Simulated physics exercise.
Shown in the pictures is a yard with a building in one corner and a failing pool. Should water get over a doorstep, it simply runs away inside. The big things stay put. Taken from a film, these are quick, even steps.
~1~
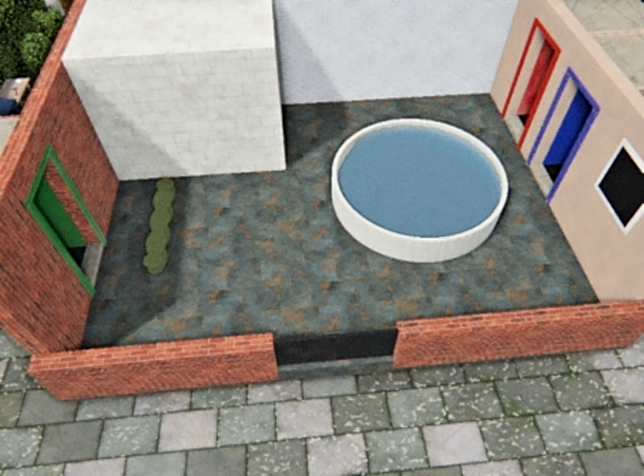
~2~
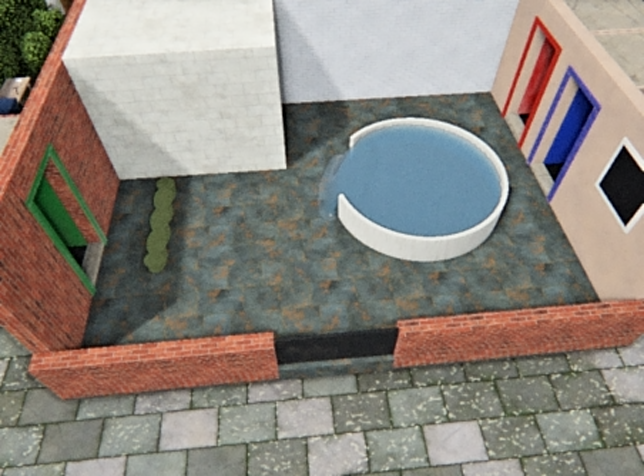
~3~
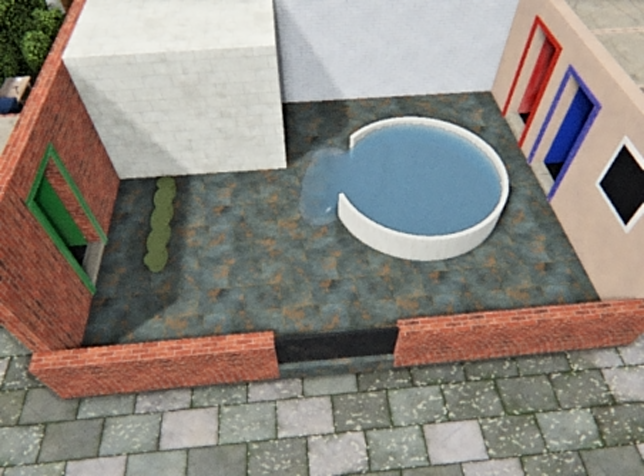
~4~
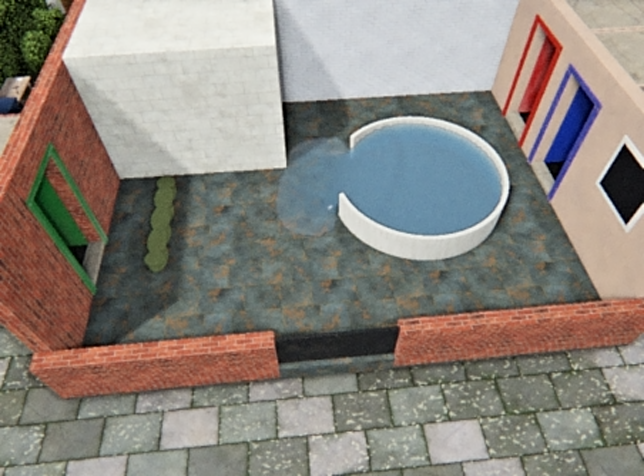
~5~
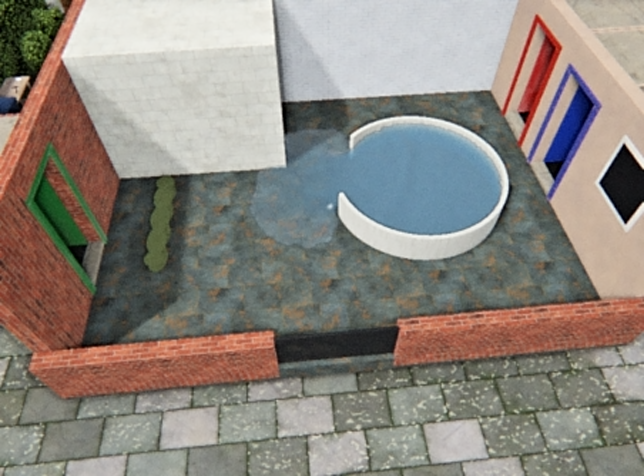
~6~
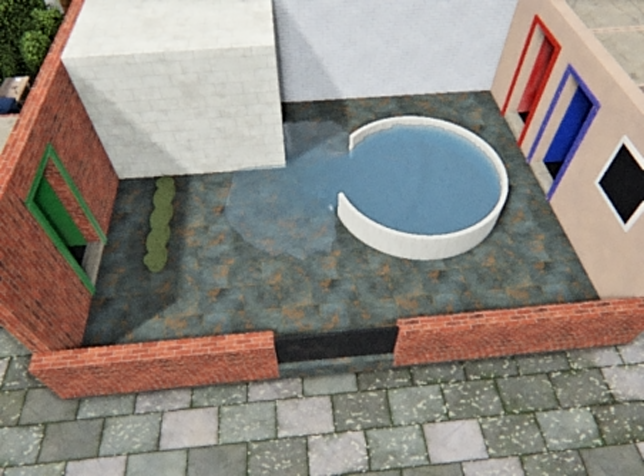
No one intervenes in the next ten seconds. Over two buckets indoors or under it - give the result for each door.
The blue door comes in under. The red door comes in under. The green door comes in under.
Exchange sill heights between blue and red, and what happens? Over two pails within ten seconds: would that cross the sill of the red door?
Observation - red door: Spills past the limit.
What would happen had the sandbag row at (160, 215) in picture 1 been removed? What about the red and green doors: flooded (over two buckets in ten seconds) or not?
The red door stays below the mark and the green door exceeds the mark.
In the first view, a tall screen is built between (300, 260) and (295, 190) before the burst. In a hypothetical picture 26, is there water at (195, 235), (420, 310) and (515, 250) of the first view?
The first spot is swamped, the second swamped, the third untouched.
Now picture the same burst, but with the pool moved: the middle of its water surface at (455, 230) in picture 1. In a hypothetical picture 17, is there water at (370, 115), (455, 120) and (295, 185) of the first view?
Taking them in the order asked: Spared, then spared, then inundated.
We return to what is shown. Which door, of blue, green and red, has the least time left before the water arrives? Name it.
That would be the green door.
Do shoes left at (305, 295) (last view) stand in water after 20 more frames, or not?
That spot will be spared.
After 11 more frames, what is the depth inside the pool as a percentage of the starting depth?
I make it 66 per cent.
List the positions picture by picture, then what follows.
The pool at (418, 177) is whole and still, in the first picture.
The front is at (328, 217), out from the gap at (337, 180), in the second picture.
Water pours out at (337, 180) and has run to (312, 222), in the third picture.
The front is at (289, 226), out from the gap at (338, 180), in the fourth picture.
The front is at (286, 138), out from the gap at (337, 180), in the fifth picture.
Water pours out at (337, 180) and has run to (231, 213), in the sixth picture.
A moment on, water covers 20 % of the floor; the blue door not reached, the red door not reached, the green door not reached.
Next, water covers 30 % of the floor; the blue door not reached, the red door not reached, the green door not reached.
Then, water covers 55 % of the floor; the blue door not reached, the red door not reached, the green door wet at the sill, nothing in.
Later, water covers 85 % of the floor; the blue door wet at the sill, nothing in, the red door under two buckets in, the green door wet at the sill, nothing in.
In the end, water covers 95 % of the floor; the blue door wet at the sill, nothing in, the red door under two buckets in, the green door under two buckets in.
